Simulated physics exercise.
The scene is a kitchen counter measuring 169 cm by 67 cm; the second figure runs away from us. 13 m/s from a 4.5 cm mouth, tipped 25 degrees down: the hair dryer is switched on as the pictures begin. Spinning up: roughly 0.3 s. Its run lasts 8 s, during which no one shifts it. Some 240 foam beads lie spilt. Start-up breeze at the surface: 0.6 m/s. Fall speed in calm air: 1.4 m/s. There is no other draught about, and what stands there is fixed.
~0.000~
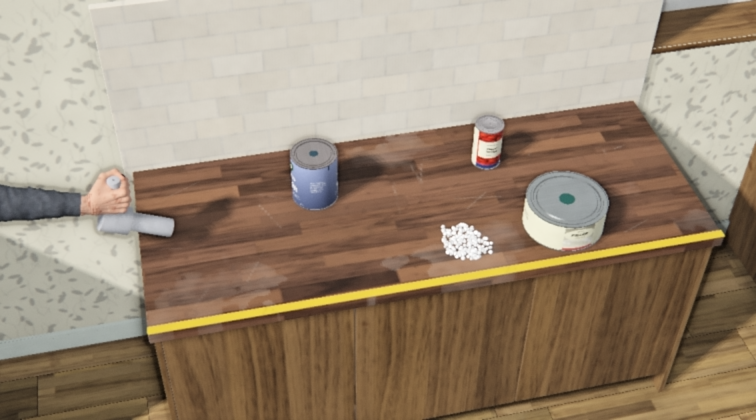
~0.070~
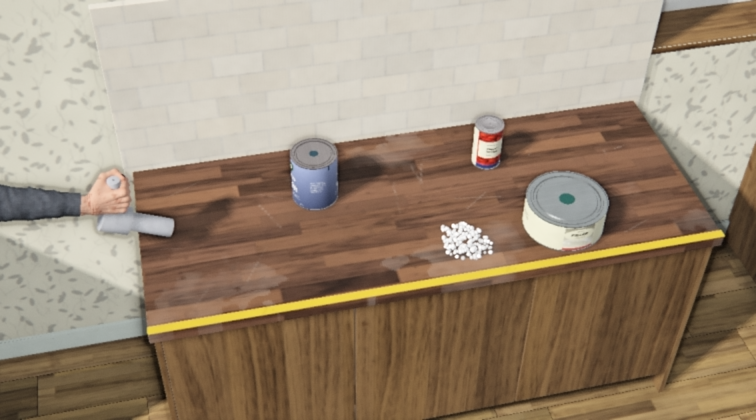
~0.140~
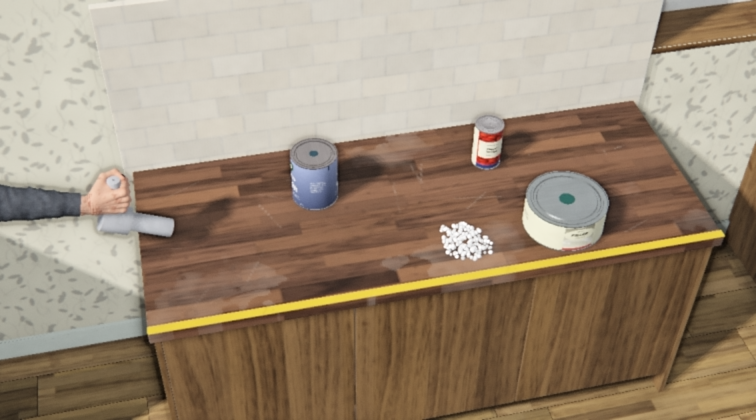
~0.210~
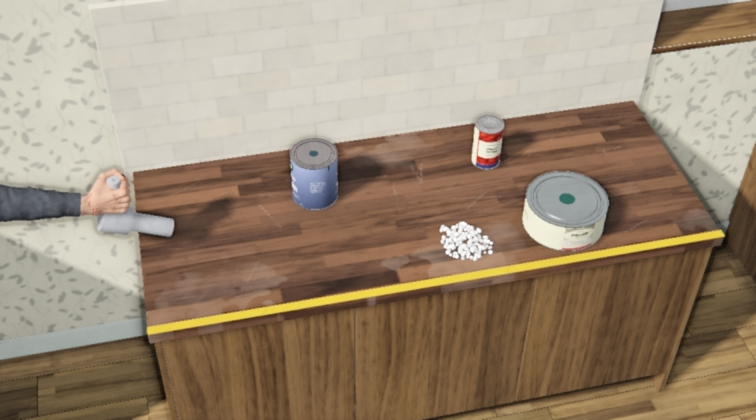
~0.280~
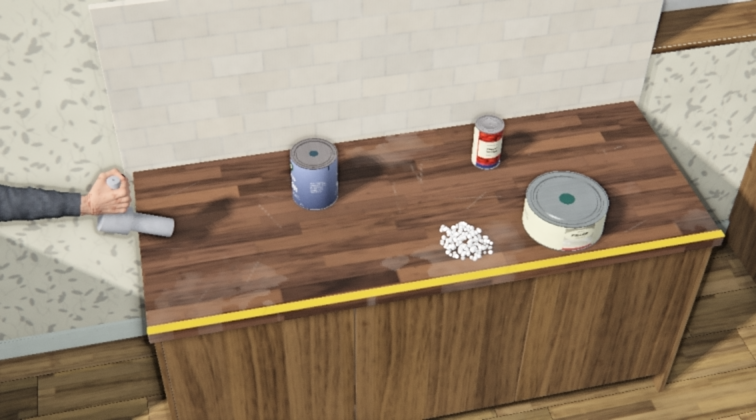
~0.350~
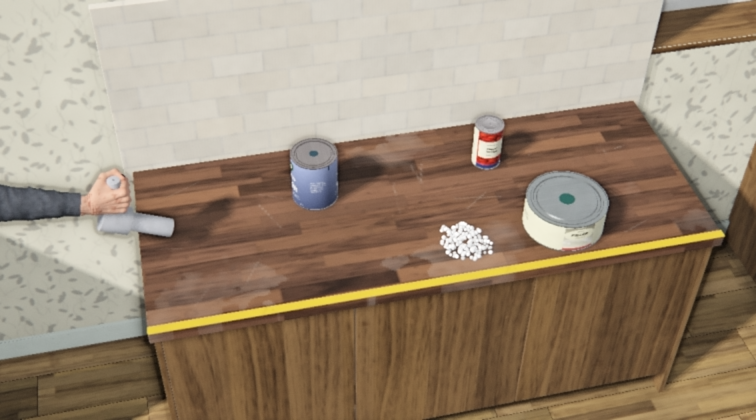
At first, a hand at the left holds a grey hair dryer over the end of a wooden counter, where a blue tin, a small red tin, a wide pale tin and a scatter of white beads sit. The hand then stays still, and through to the end the tins and beads show no clear movement.
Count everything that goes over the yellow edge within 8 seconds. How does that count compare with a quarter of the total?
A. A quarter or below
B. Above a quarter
B.
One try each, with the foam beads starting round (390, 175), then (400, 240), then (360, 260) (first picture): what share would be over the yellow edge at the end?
It goes 0 %, then 80 %, then 100 %.
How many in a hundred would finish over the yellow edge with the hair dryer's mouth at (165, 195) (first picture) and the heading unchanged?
My estimate is close to 90 percent.
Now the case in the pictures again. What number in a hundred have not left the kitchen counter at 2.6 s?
Roughly 0 %.
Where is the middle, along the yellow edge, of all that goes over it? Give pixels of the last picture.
The middle of the crossings lies near (539, 268) in the last picture.
After 1.6 s the count stands so, 98 % are over the yellow edge.
After 2.6 s the count stands so, 98 % are over the yellow edge.
After 4.4 s the count stands so, 98 % are over the yellow edge.
After 8.0 s, at the end, 98 % are over the yellow edge.
